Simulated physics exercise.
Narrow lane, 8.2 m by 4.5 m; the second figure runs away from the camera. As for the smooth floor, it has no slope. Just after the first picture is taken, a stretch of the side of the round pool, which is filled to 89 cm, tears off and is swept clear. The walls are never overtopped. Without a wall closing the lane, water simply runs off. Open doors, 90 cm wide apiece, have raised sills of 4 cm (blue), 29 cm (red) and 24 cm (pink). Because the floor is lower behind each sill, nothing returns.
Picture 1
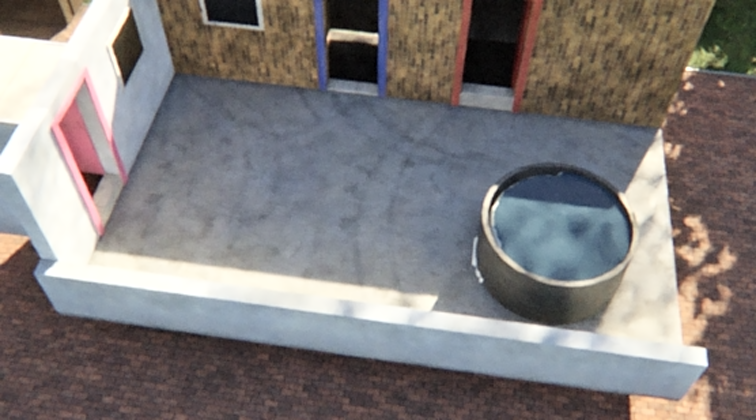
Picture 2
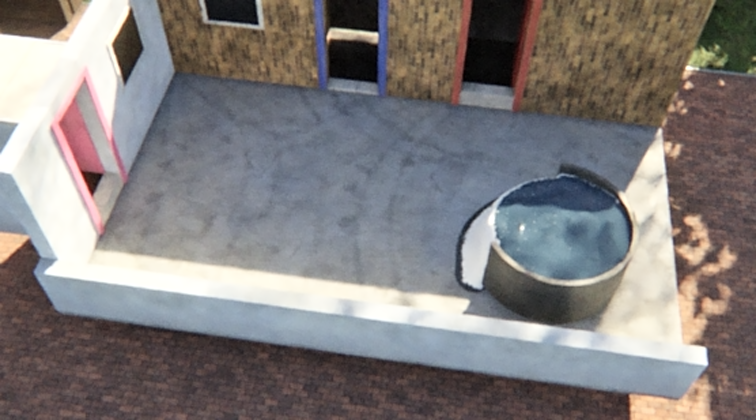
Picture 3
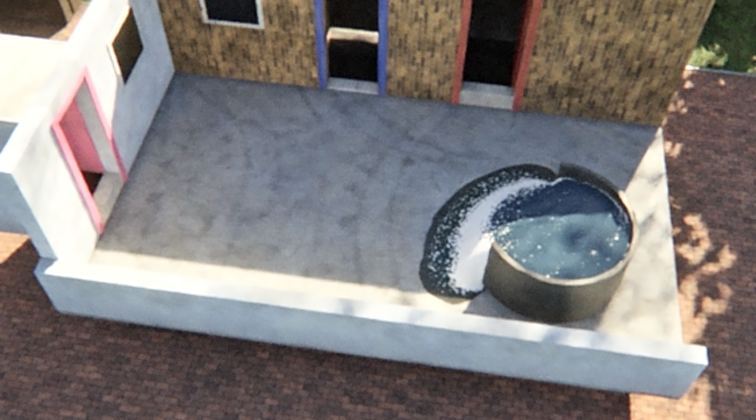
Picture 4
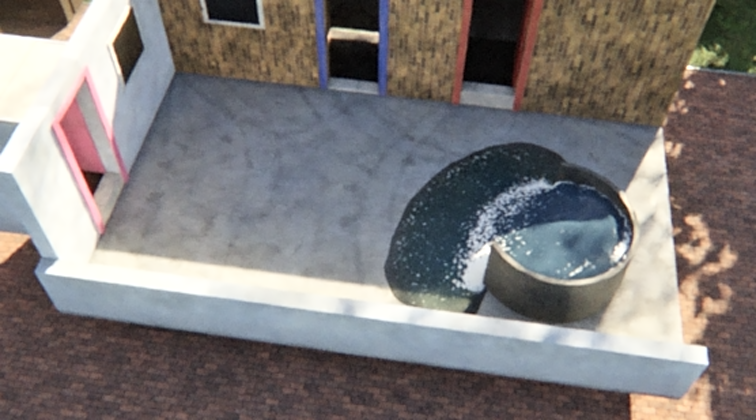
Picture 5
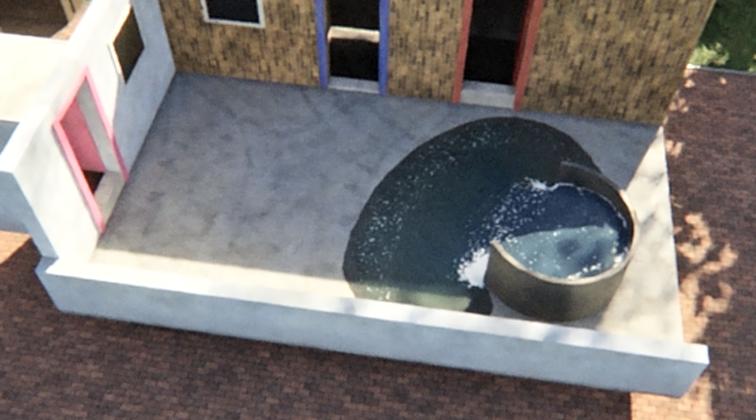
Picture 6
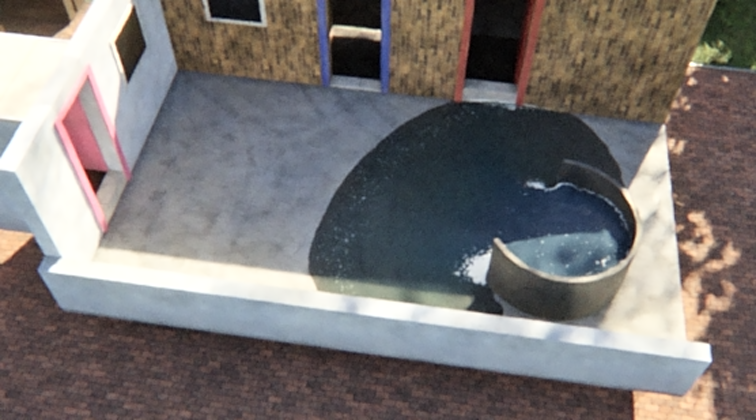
Water pouring from the torn left side of a round pool, fanning leftward in a dark sheet across a walled grey courtyard.
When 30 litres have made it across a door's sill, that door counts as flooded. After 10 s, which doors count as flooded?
After that time: The blue door is flooded; the red door is not flooded; the pink door is not flooded.
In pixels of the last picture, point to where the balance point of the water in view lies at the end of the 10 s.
Centre: Approx. (378, 200) px.
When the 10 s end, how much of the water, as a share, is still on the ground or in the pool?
About 84 per cent.
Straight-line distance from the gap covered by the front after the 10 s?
Roughly 6.2 metres out.
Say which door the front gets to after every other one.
It is the pink one.
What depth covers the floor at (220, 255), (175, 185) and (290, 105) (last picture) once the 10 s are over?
Roughly 8, 7, 5 cm.
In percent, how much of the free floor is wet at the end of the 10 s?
About 95 per cent.
A moment later water covers 65 % of the floor and is deepest (29 cm) near (465, 103); blue door 15 cm at the sill, 9 L in, red door 27 cm at the sill, 0 L in, pink door not reached.
Soon after water covers 80 % of the floor and is deepest (40 cm) near (178, 71); blue door 15 cm at the sill, 52 L in, red door 17 cm at the sill, 0 L in, pink door 17 cm at the sill, 0 L in.
Next water covers 85 % of the floor and is deepest (32 cm) near (172, 85); blue door 9 cm at the sill, 95 L in, red door 10 cm at the sill, 0 L in, pink door 19 cm at the sill, 0 L in.
Later on water covers 80 % of the floor and is deepest (18 cm) near (104, 235); blue door 7 cm at the sill, 109 L in, red door 4 cm at the sill, 0 L in, pink door 12 cm at the sill, 0 L in.
At the end water covers 95 % of the floor and is deepest (9 cm) near (398, 330); blue door 6 cm at the sill, 142 L in, red door 9 cm at the sill, 0 L in, pink door 7 cm at the sill, 0 L in.
